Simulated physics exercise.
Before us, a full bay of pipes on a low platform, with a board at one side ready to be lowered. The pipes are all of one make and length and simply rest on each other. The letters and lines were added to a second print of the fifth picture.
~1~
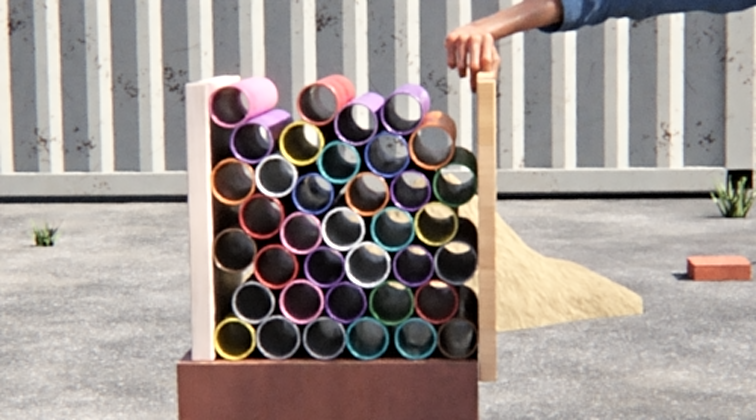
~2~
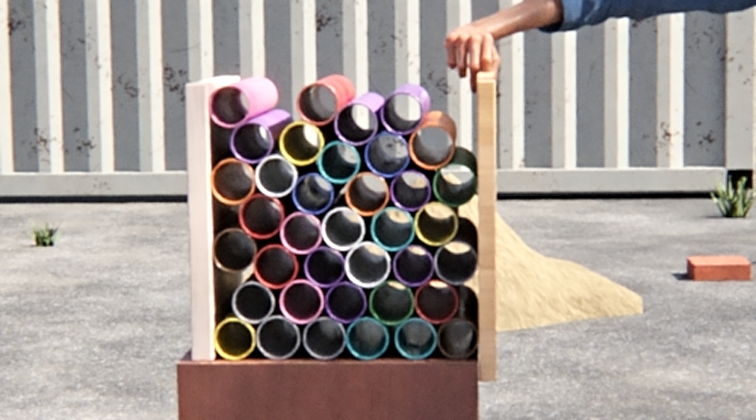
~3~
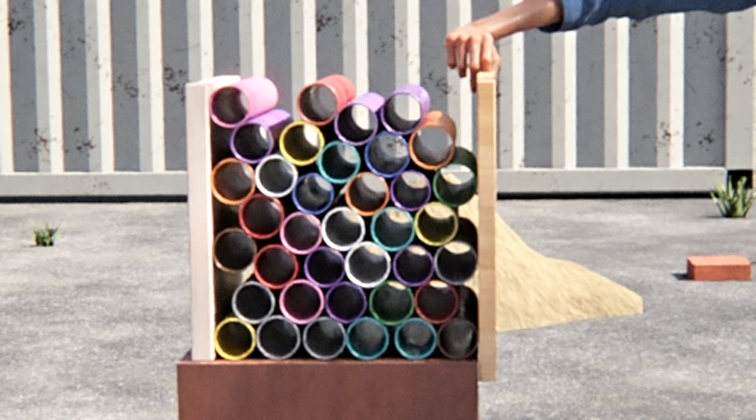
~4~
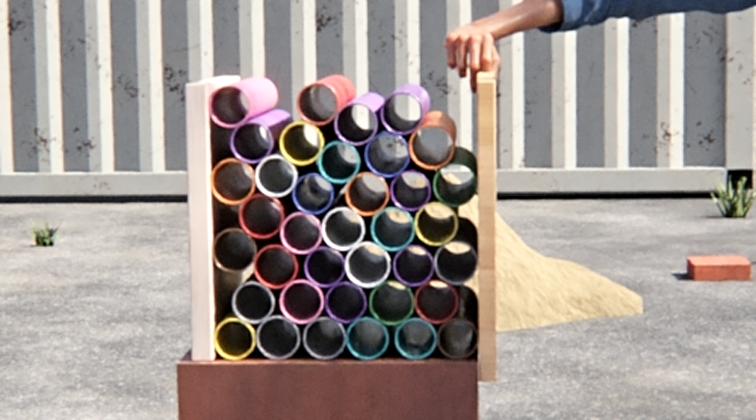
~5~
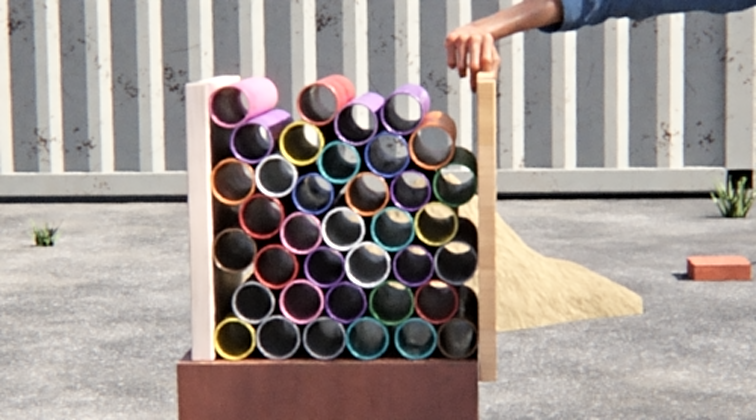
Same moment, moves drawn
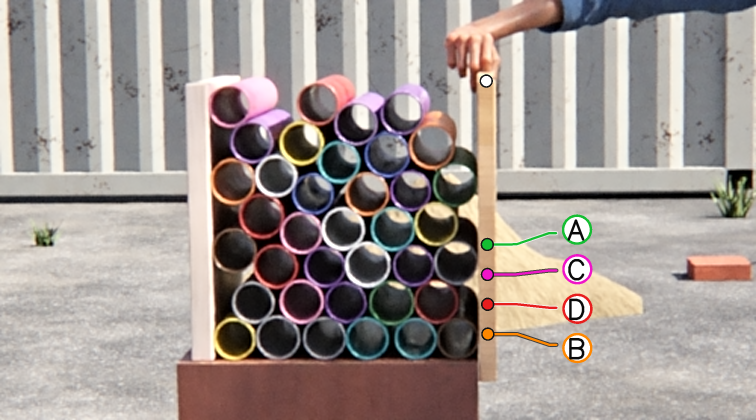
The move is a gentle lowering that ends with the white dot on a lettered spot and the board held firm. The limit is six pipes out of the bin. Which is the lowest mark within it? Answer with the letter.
C is the limit.
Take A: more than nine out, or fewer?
It loses fewer than nine.
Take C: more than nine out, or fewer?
At C, fewer than nine.
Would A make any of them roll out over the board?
Yes, at A.
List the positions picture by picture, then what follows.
The first picture shows an orange pipe (367, 194); an orange pipe (233, 181); a yellow pipe (301, 143).
The second picture shows a yellow pipe (301, 143); a pink pipe (230, 106).
The third picture shows side board (486, 215); a yellow pipe (235, 339).
The fourth picture shows a brown pipe (458, 339); a pink pipe (302, 302).
The fifth picture shows a white pipe (368, 265); an orange pipe (367, 194); an orange pipe (233, 181).
On the copy, A at (487, 245); B at (488, 334); C at (488, 275); D at (488, 304); the white dot at (486, 81).
On C. First, top of the board (477, 163).
Then, top of the board (478, 255).
Finally, top of the board (478, 274), three out over the board.
By contrast, A three out over the board; B more than six out over the board; D more than six out over the board.
